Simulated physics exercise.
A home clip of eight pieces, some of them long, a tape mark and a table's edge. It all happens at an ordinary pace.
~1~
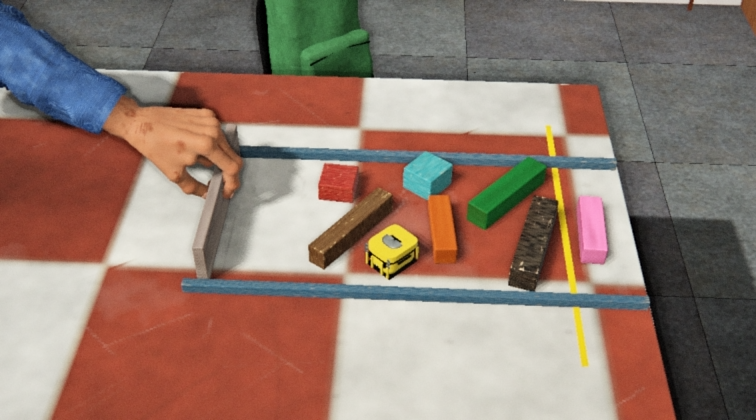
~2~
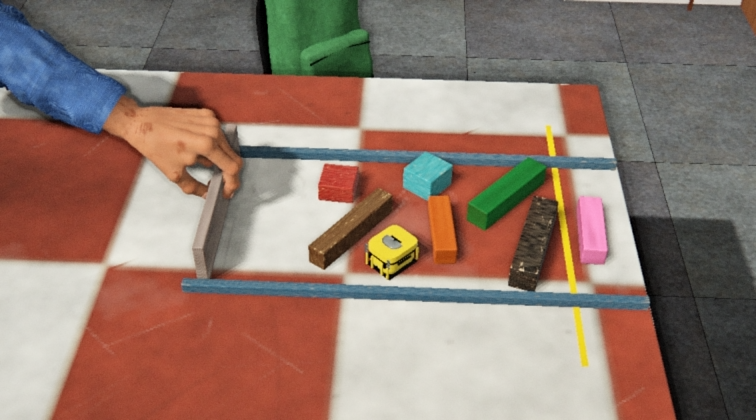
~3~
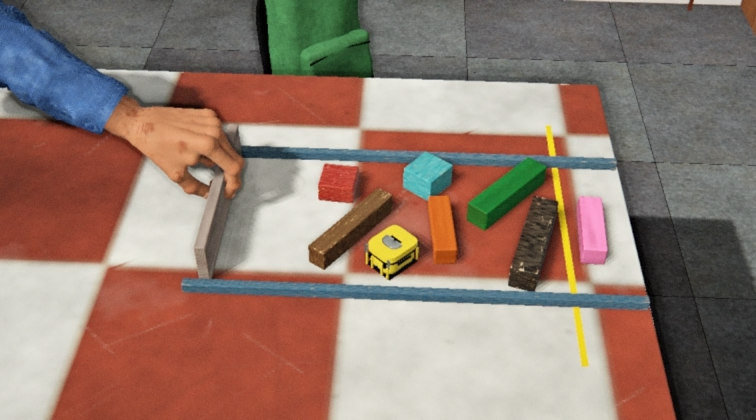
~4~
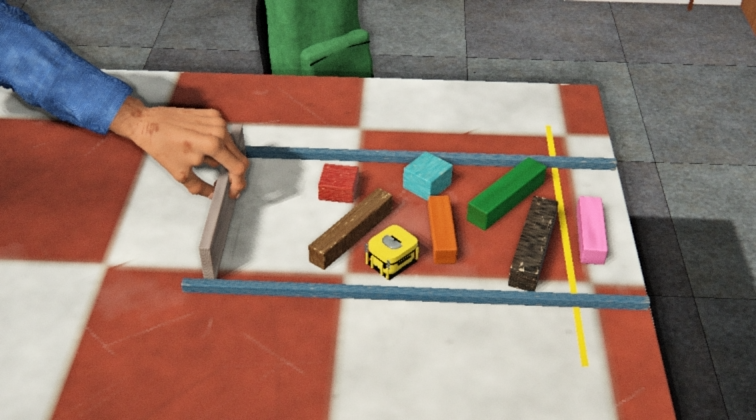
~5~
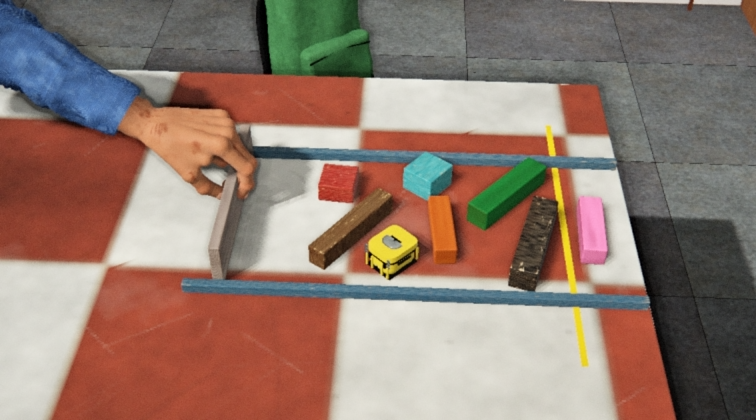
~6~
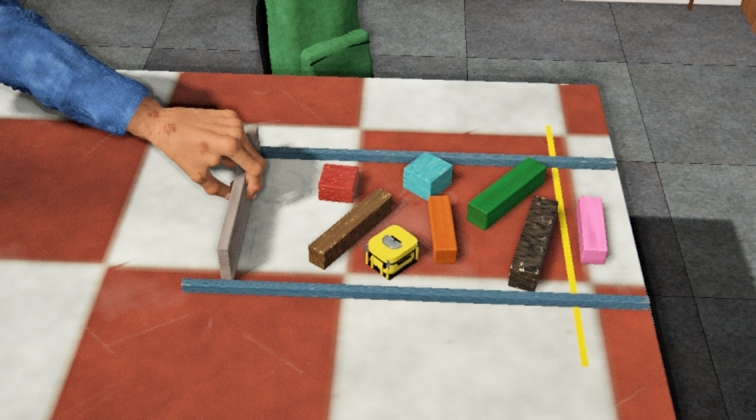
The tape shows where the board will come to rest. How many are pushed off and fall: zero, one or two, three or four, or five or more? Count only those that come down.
The number that fall off is three or four.
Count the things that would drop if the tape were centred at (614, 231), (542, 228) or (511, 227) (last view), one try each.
Try by try, 7, 2 and 1.
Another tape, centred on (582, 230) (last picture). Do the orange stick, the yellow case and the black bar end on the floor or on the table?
The orange stick goes over, the yellow case stays on, the black bar is lost.
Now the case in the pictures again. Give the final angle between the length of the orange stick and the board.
About 15°.
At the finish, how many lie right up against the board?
2 of them.
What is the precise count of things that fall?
In all, 3 of them.
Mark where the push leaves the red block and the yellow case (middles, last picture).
About (577, 190), and the other about (612, 273).
A little later, none off yet; pink stick at rest near (592, 229); black bar at rest near (534, 242); green stick at rest near (507, 193).
When it is over, the number that fall off is three or four; down, green stick, black bar and pink stick.
